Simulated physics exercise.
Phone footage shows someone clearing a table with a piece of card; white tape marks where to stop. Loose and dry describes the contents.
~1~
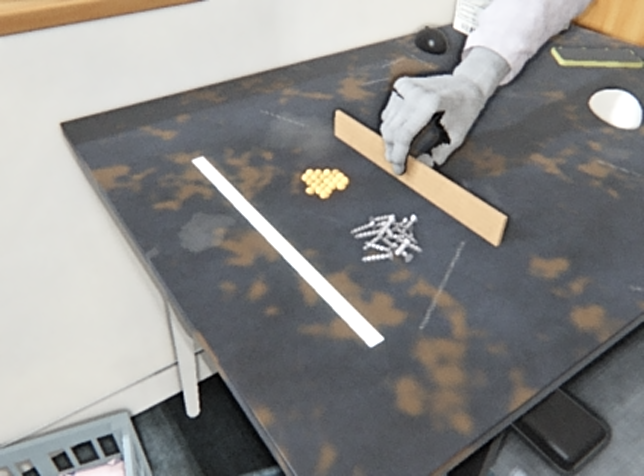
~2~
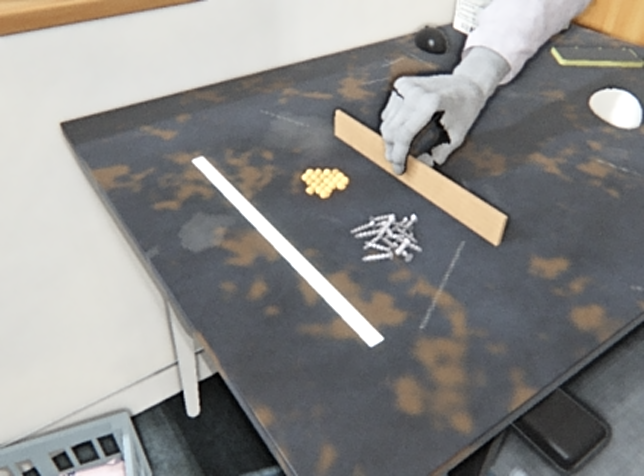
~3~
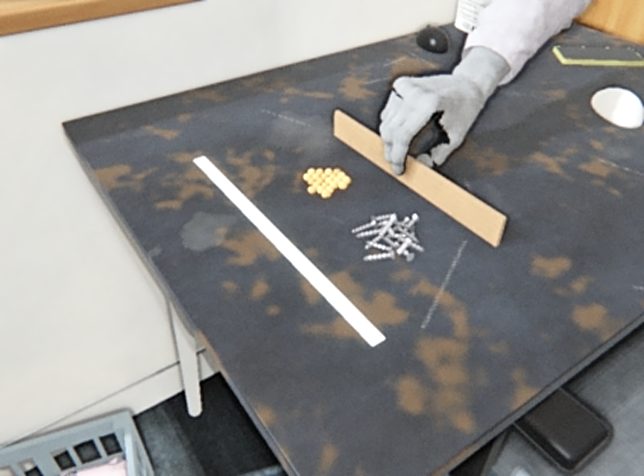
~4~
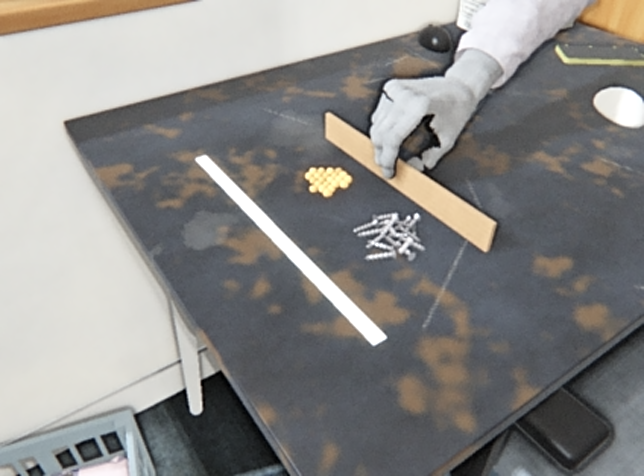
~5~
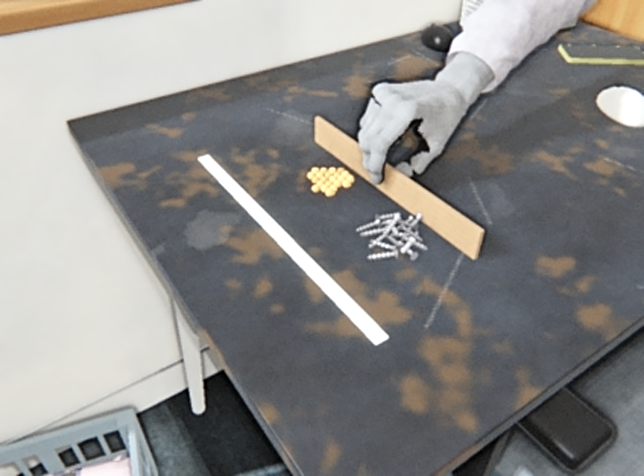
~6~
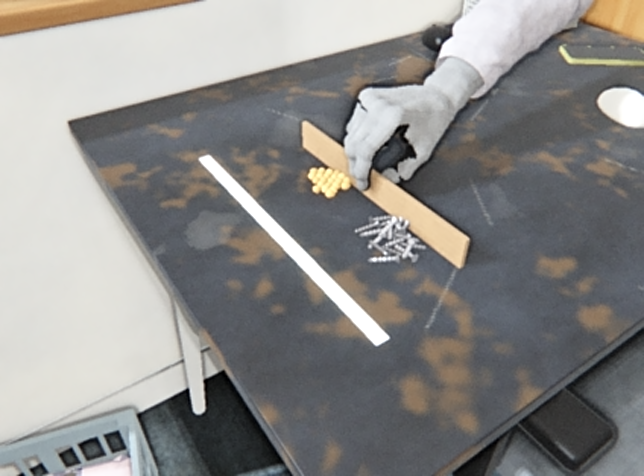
In the video, a gloved hand holds a piece of card upright on a dark, brown-patched table, then slides it a short way left toward a white tape strip, meeting the small piles of yellow chickpeas and steel screws.
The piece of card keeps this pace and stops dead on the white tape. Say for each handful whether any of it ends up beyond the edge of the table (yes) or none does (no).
As I see it, the nearer handful will not lose anything to the drop. The farther handful will not lose anything to the drop.
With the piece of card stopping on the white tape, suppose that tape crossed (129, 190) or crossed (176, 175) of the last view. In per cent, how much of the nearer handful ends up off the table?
Try 1 gives 100 percent, try 2 gives 0 percent.
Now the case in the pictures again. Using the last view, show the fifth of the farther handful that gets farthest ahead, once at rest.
It comes to rest around (231, 220) in the last picture.
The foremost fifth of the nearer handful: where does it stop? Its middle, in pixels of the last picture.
Pretty much at (270, 278), I'd say.
Then, 0.44 s after the last picture, piece of card still moving, near (323, 191); nearer handful all on the table, its front near (354, 274); farther handful all on the table, its front near (277, 199).
Then, 0.90 s after the last picture, piece of card stopped at the white tape; nearer handful all on the table, its front near (267, 281); farther handful all on the table, its front near (226, 219).
Then, 1.18 s after the last picture, piece of card stopped at the white tape; nearer handful all on the table, its front near (255, 281); farther handful all on the table, its front near (226, 219).
At rest, piece of card stopped at the white tape; nearer handful all on the table, its front near (255, 281); farther handful all on the table, its front near (226, 219).
